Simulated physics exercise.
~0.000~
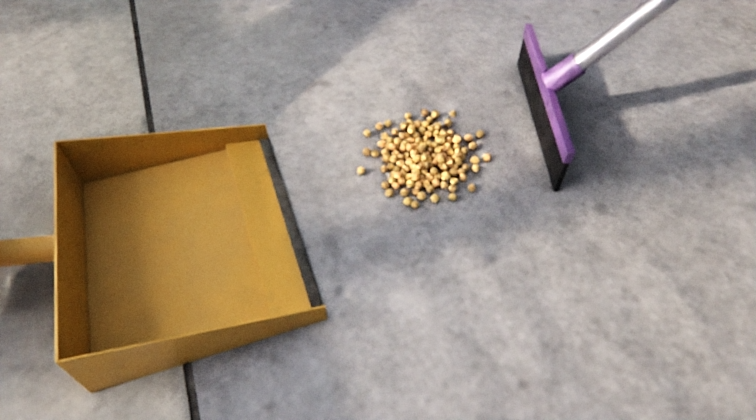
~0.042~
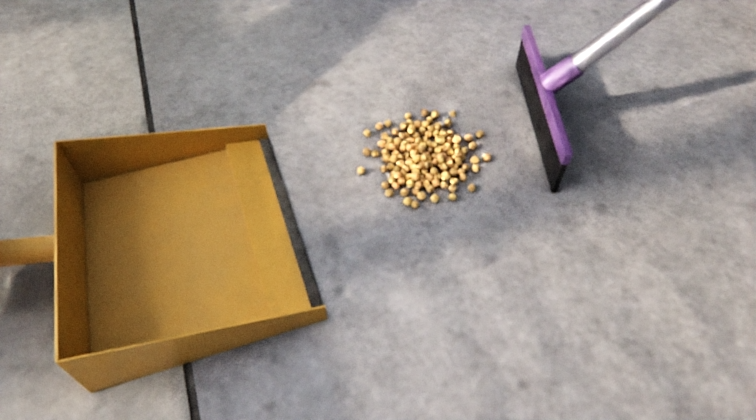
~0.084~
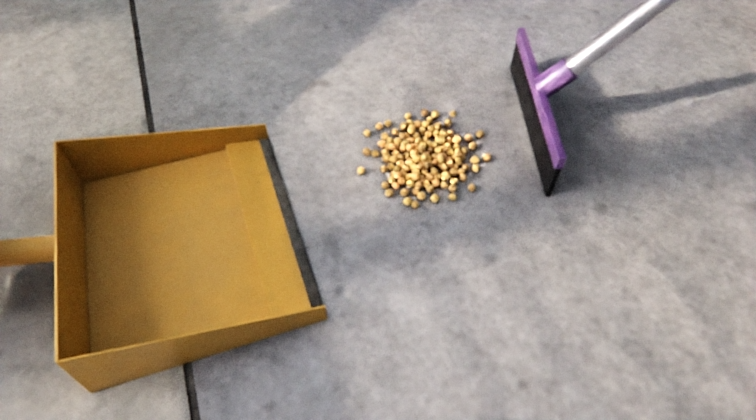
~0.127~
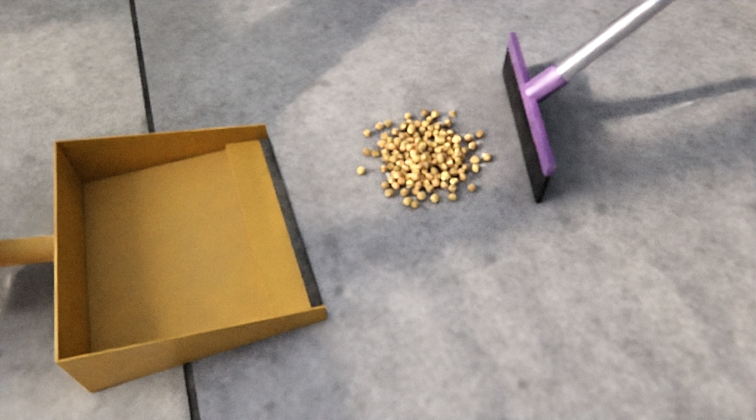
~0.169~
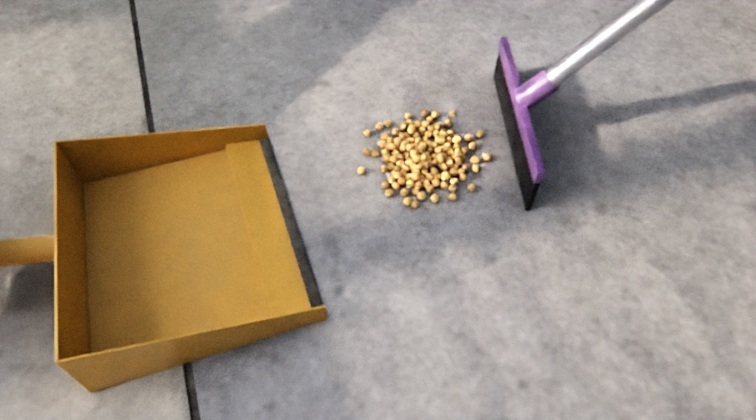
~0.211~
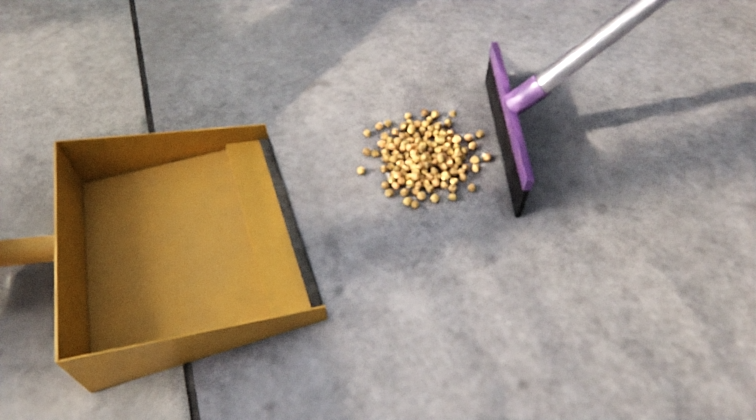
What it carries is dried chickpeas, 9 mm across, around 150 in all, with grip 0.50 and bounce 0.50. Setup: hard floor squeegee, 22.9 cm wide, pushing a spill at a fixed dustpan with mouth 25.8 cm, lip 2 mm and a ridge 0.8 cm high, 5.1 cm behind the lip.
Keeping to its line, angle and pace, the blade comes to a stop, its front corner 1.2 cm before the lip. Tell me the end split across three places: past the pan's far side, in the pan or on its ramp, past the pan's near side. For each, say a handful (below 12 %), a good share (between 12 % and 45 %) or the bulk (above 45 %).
In the end past the pan's far side: A small minority, in the pan or on its ramp: A small minority, past the pan's near side: A small minority.
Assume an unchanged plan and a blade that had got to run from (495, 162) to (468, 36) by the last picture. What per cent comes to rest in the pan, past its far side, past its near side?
You'd see pan at 30, far at 20 and near at 0.
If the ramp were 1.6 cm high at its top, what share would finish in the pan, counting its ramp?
0 %.
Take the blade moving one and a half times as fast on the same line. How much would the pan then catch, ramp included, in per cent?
Then near 5 in a hundred.
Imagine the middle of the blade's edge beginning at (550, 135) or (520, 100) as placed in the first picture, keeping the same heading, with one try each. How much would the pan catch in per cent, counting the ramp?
Some 0 and 0 per cent.
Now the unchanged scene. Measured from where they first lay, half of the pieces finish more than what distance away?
Around 14 centimetres.
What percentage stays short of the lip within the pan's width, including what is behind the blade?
Some 100 per cent of them end up there.
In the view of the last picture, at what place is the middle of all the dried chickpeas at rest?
Est. centre at rest: (319, 184) px.
Then, at 0.50 s, middle of the blade 16 cm from the lip; 0 % over the lip, far side 0 %, near side 0 %.
After 0.70 s, middle of the blade 9 cm from the lip; 0 % over the lip, far side 0 %, near side 0 %.
After 1.01 s, middle of the blade 5 cm from the lip; 0 % over the lip, far side 0 %, near side 0 %.
At rest (1.3 s), far side 0 %, pan 0 %, near side 0 %, in front of the lip or behind the blade 100 %.
